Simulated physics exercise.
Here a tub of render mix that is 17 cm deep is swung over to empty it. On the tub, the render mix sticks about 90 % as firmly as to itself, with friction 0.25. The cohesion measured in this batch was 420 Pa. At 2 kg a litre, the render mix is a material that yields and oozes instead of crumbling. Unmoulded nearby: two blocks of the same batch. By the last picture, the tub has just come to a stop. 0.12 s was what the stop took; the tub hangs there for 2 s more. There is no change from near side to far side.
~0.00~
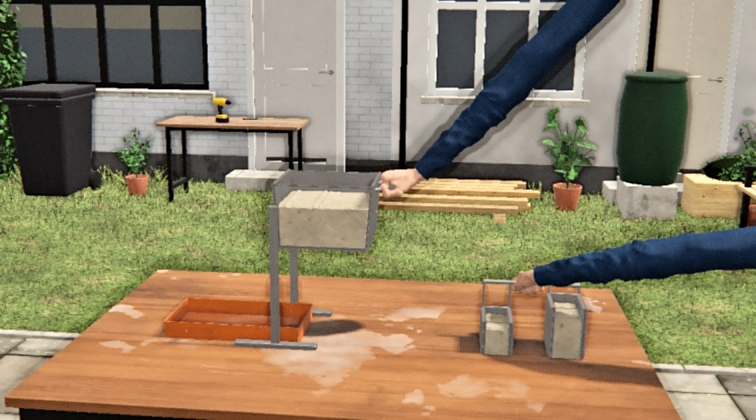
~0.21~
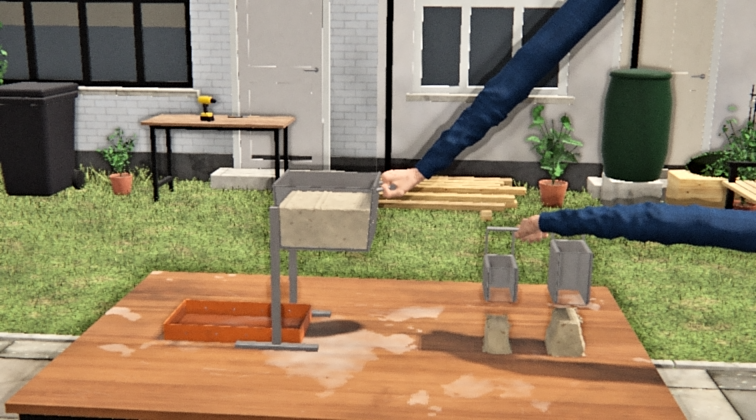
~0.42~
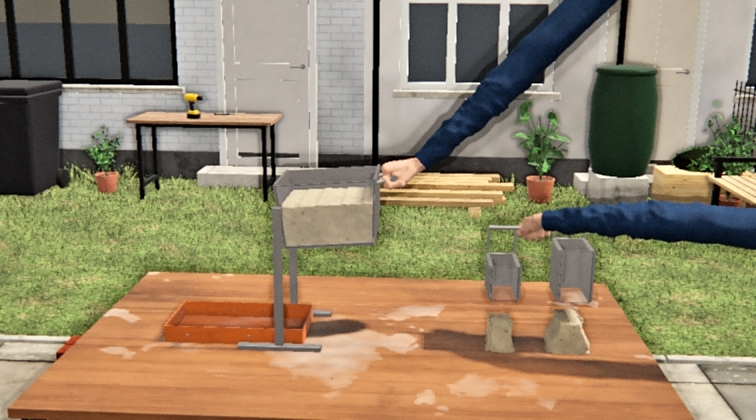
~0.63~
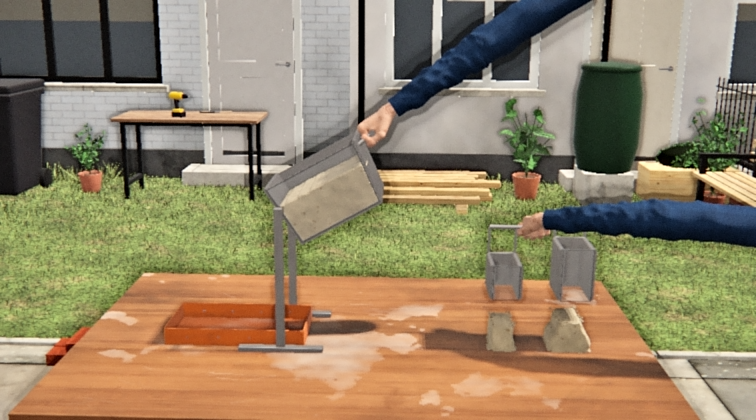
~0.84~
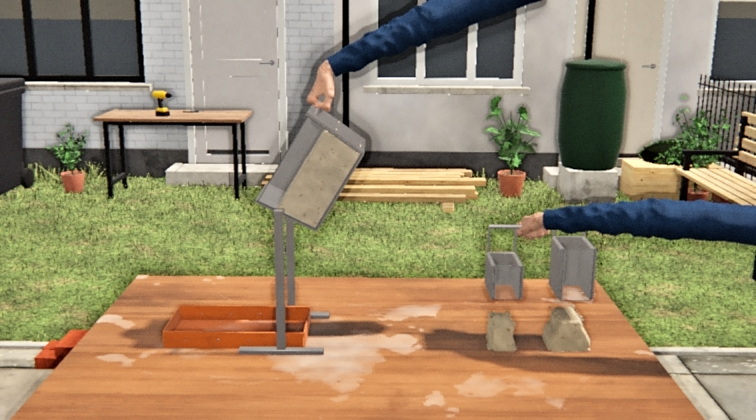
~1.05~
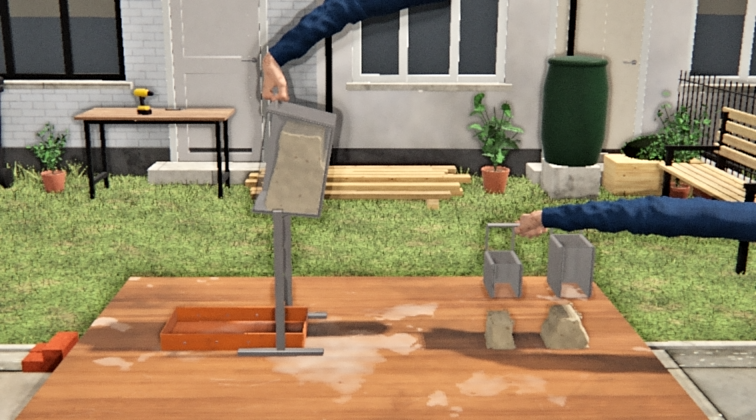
To begin with, one hand grips a level grey tub of pale mix while another lifts two moulds off small blocks on the wooden table. The blocks sag, the right one more noticeably. The first hand then swings the tub up and leftward until it is steeply tilted, the mix still inside.
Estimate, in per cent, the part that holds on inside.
The part holding on inside is about 60 %.
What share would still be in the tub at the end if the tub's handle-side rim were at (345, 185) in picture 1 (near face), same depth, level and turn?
Remaining in tub at end: Approx. 100 %.
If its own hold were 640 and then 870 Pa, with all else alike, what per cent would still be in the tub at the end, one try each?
In order: Around 65 % and around 100 %.
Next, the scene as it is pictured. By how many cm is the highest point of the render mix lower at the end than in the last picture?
About 11 cm.
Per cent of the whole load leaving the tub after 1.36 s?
That comes to some 8 per cent of the load.
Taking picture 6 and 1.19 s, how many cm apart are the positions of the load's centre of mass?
The shift is near 5 cm.
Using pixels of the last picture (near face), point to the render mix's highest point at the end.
I'd say it peaks at roughly (307, 174) in the last picture.
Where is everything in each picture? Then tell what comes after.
Handle-side rim at (370, 188), tilt 0 degrees; highest point of the render mix at (286, 206); test blocks 8.1 cm, 13 cm high (left to right), in the first frame.
Handle-side rim at (372, 188), tilt 0 degrees; highest point of the render mix at (287, 207); test blocks 8.0 cm, 11 cm high (left to right), in the second frame.
Handle-side rim at (373, 180), tilt 4 degrees; highest point of the render mix at (366, 203); test blocks 8.0 cm, 9.8 cm high (left to right), in the third frame.
Handle-side rim at (352, 143), tilt 29 degrees; highest point of the render mix at (358, 166); test blocks 8.0 cm, 9.6 cm high (left to right), in the fourth frame.
Handle-side rim at (306, 116), tilt 59 degrees; highest point of the render mix at (328, 133); test blocks 8.0 cm, 9.6 cm high (left to right), in the fifth frame.
Handle-side rim at (266, 113), tilt 81 degrees; highest point of the render mix at (285, 132); test blocks 8.0 cm, 9.6 cm high (left to right), in the sixth frame.
By 1.19 s, the tub is at 81 degrees and holds 94 %.
By 1.36 s, the tub is at 81 degrees and holds 68 %.
By 1.53 s, the tub is at 81 degrees and holds 61 %.
By 1.70 s, the tub is at 81 degrees and holds 60 %.
By 3.05 s, at the end, the tub is at 81 degrees and holds 60 %.
